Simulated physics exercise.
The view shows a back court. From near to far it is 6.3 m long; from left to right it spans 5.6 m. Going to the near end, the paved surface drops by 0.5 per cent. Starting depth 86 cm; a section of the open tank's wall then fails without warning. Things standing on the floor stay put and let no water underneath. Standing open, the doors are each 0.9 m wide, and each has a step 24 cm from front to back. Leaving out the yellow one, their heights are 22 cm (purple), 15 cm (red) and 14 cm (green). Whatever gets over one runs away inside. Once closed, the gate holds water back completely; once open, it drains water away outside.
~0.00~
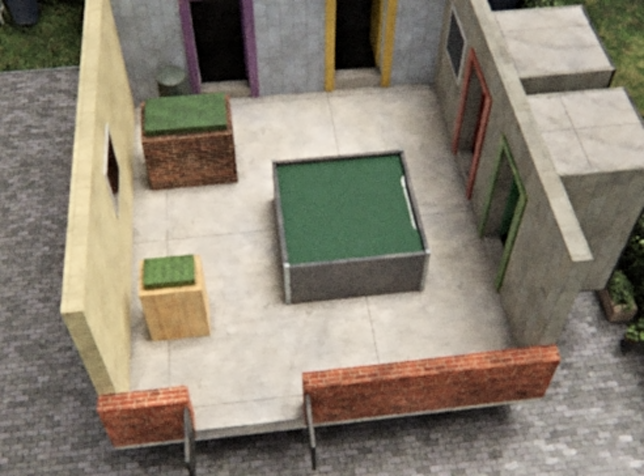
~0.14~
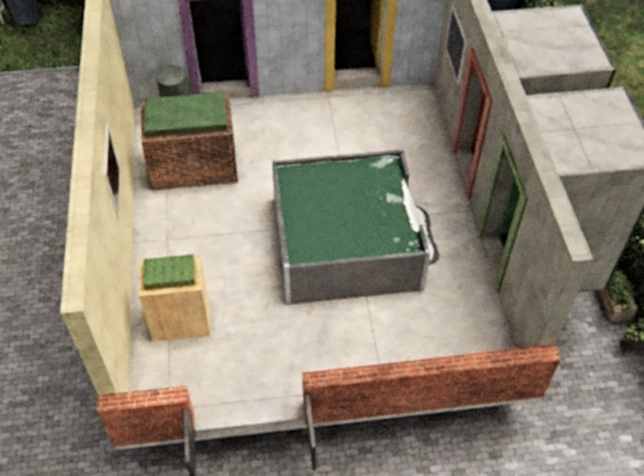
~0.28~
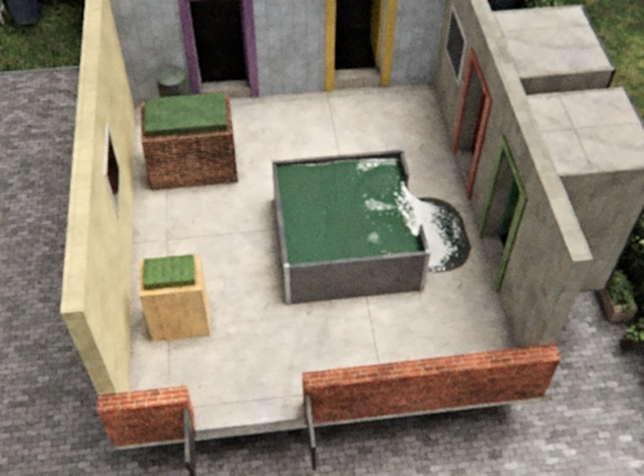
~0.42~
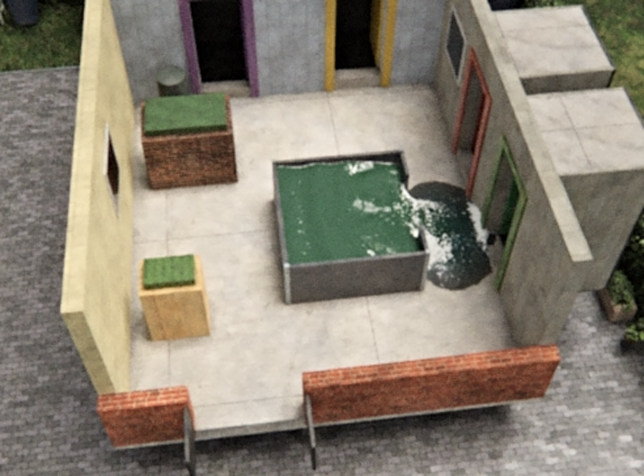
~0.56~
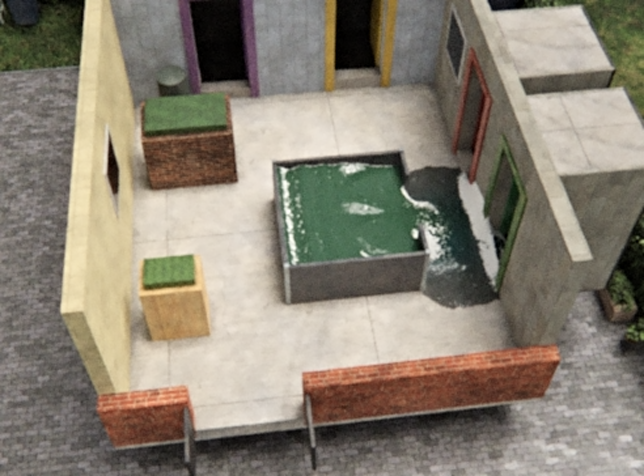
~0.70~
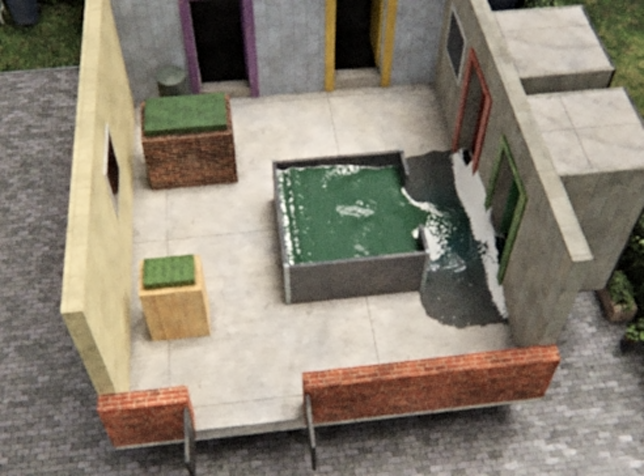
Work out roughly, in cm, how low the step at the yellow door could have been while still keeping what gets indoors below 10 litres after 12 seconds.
No lower than about 19 cm.
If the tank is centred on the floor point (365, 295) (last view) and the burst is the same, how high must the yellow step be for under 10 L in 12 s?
At least some 10.0 centimetres tall.
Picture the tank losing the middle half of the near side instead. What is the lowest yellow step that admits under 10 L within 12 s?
Then it needs around 12.5 cm.
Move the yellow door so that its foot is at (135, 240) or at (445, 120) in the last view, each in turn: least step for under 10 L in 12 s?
Roughly 8.5 cm, then roughly 12.0 cm.
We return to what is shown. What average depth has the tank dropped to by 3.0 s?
Average depth: Approx. 37 cm.
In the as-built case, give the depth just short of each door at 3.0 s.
In cm: Purple 4, yellow 20, red 17, green 26.
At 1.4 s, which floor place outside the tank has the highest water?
Around (468, 230).
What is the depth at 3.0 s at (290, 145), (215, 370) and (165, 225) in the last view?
Respectively 1 cm, 1 cm and 0 cm.
After 1.4 s water covers 20 % of the floor, deepest (57 cm) near (468, 230); it has not reached the yellow door.
After 3.0 s water covers 50 % of the floor, deepest (34 cm) near (468, 230); 20 cm at the yellow door, 0 litres in over its 26 cm step.
After 12.0 s water covers 95 % of the floor, deepest (12 cm) near (133, 273); 8 cm at the yellow door, 0 litres in over its 26 cm step.
At the yellow door as built, the water arrived by 1.8 s and peaked near 23 cm at 2.6 s.
Run again over the same 12 s with other heights there, 21 litres in over 16.5 cm, 3 litres over 22.5 cm. The limit of 10 litres is kept from about 19 cm up.
